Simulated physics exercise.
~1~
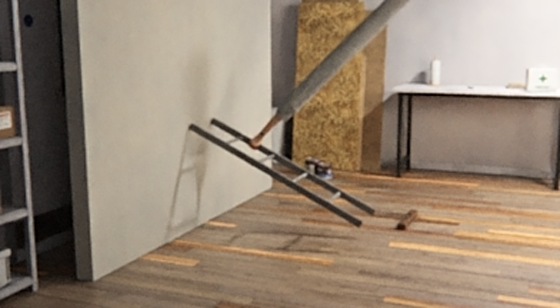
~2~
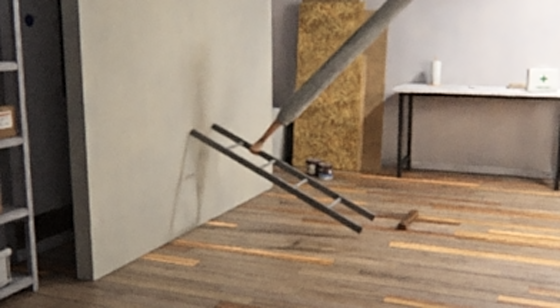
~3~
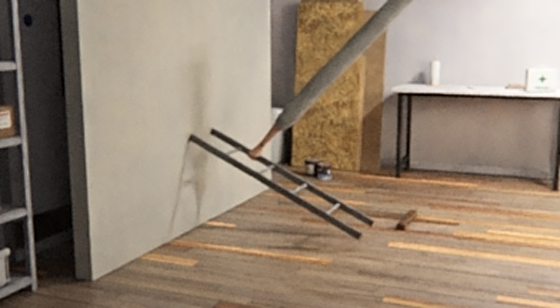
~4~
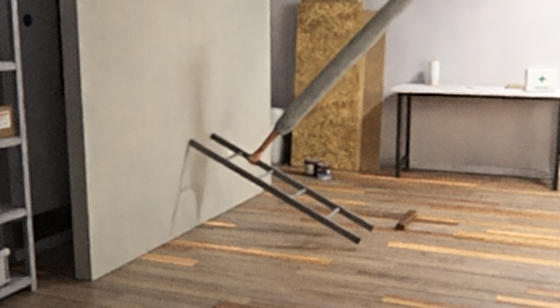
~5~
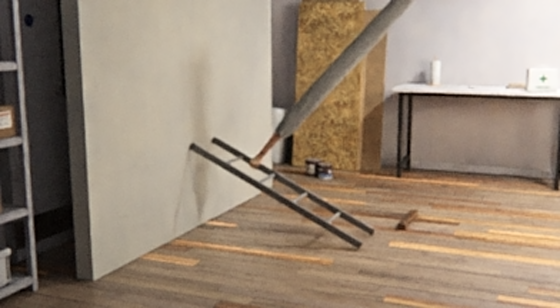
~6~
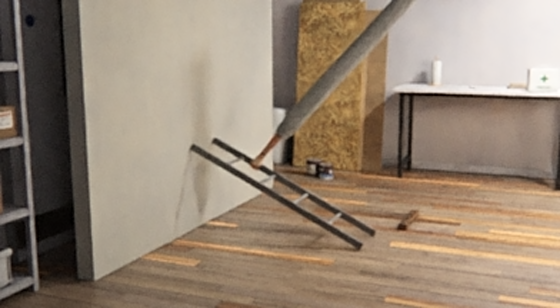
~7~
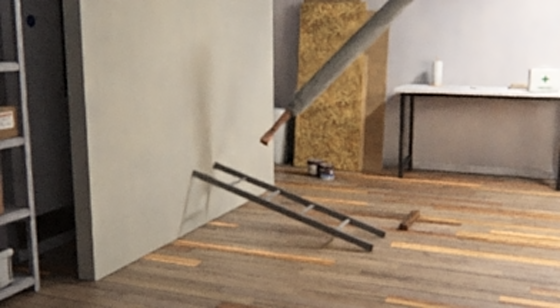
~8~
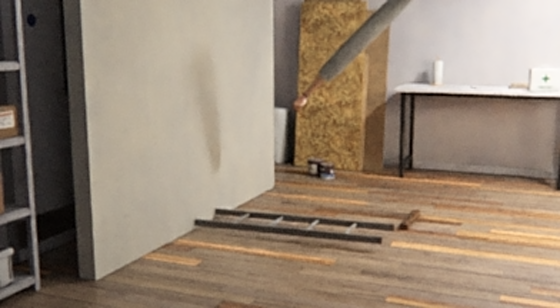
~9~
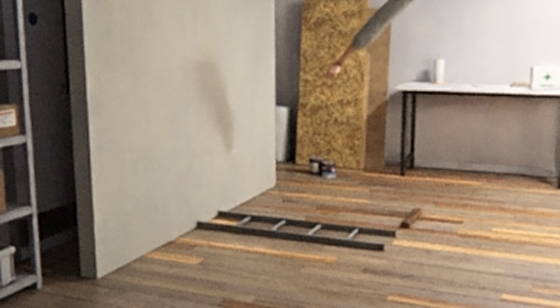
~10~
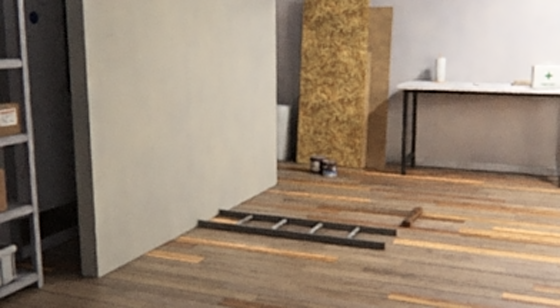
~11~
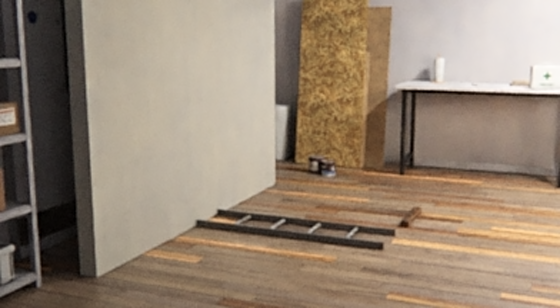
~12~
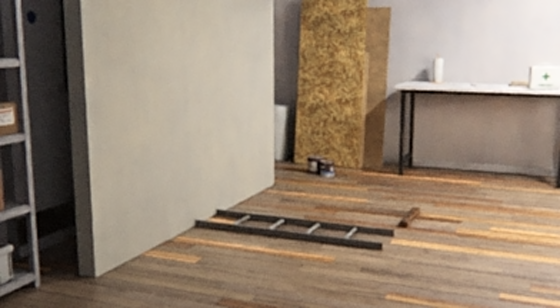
A hand lowers a grey ladder against a wall, lets go, and it slips flat.
